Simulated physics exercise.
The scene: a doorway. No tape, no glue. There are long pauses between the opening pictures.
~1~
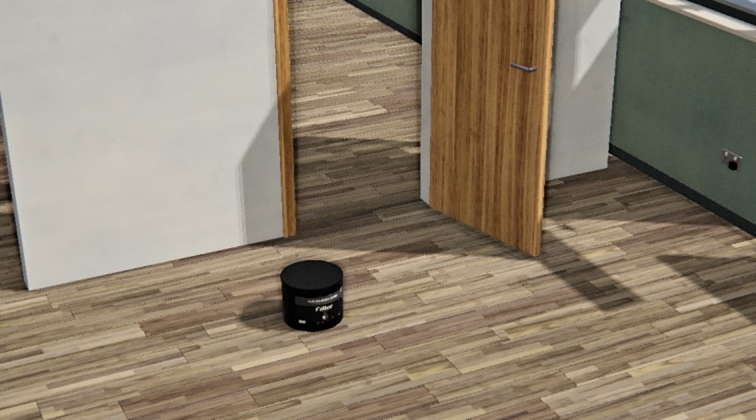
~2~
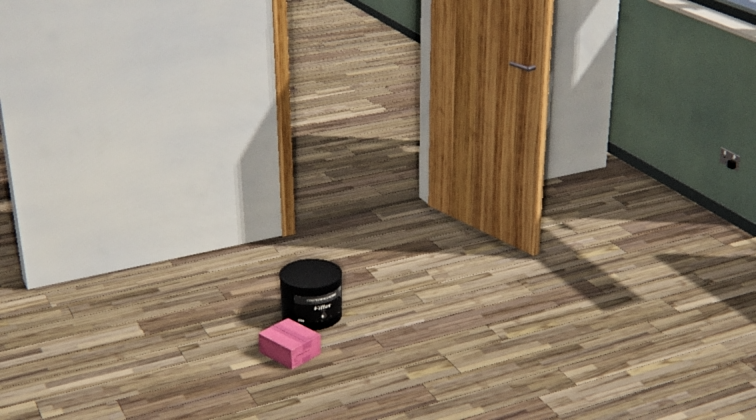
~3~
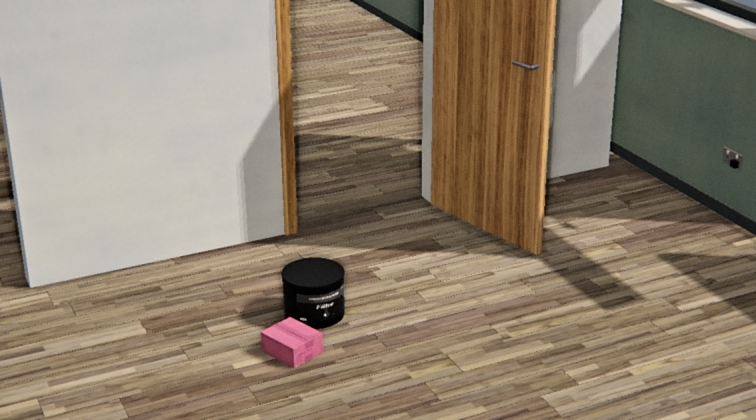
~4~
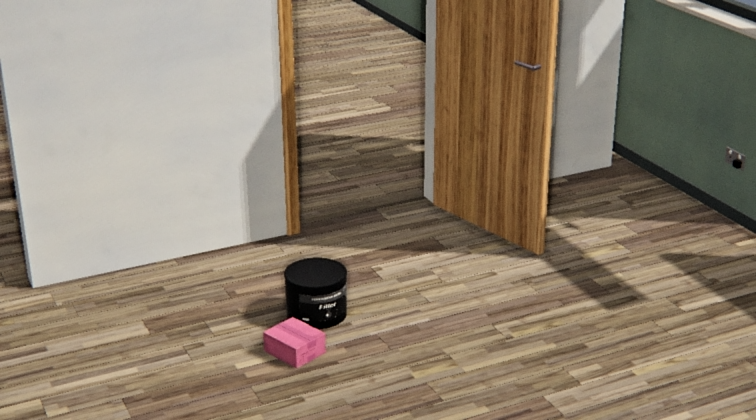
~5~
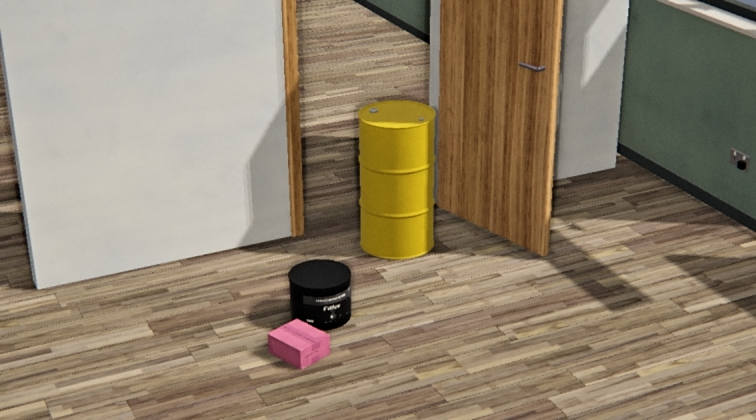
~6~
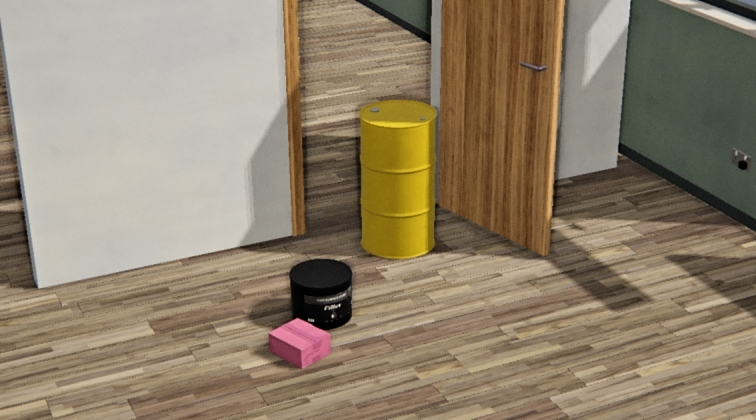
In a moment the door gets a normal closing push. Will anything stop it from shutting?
In the end the door stops short.
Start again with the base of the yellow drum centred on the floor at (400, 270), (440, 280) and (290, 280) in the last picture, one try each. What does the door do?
First, it stops short; second, it jams; third, it closes.
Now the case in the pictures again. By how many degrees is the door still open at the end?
Some 60° open.
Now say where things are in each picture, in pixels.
Door wide open and still, in the first picture.
Door wide open and still; pink parcel (290, 344); black pail (311, 294), in the second picture.
Door wide open and still; pink parcel (292, 342); black pail (314, 293), in the third picture.
Door wide open and still; pink parcel (295, 343); black pail (316, 293), in the fourth picture.
Door wide open and still; pink parcel (299, 344); black pail (320, 295), in the fifth picture.
Door wide open and still; yellow drum (398, 179); pink parcel (300, 343), in the sixth picture.
Then, 0.50 s past the last view, door at 95°.
Then, 0.90 s past the last view, door at 78°.
Then, 1.20 s past the last view, door at 63°.
Finally, door at 60°; all 3 still in place. Final places as the last picture's camera would see them, yellow drum near (397, 179).
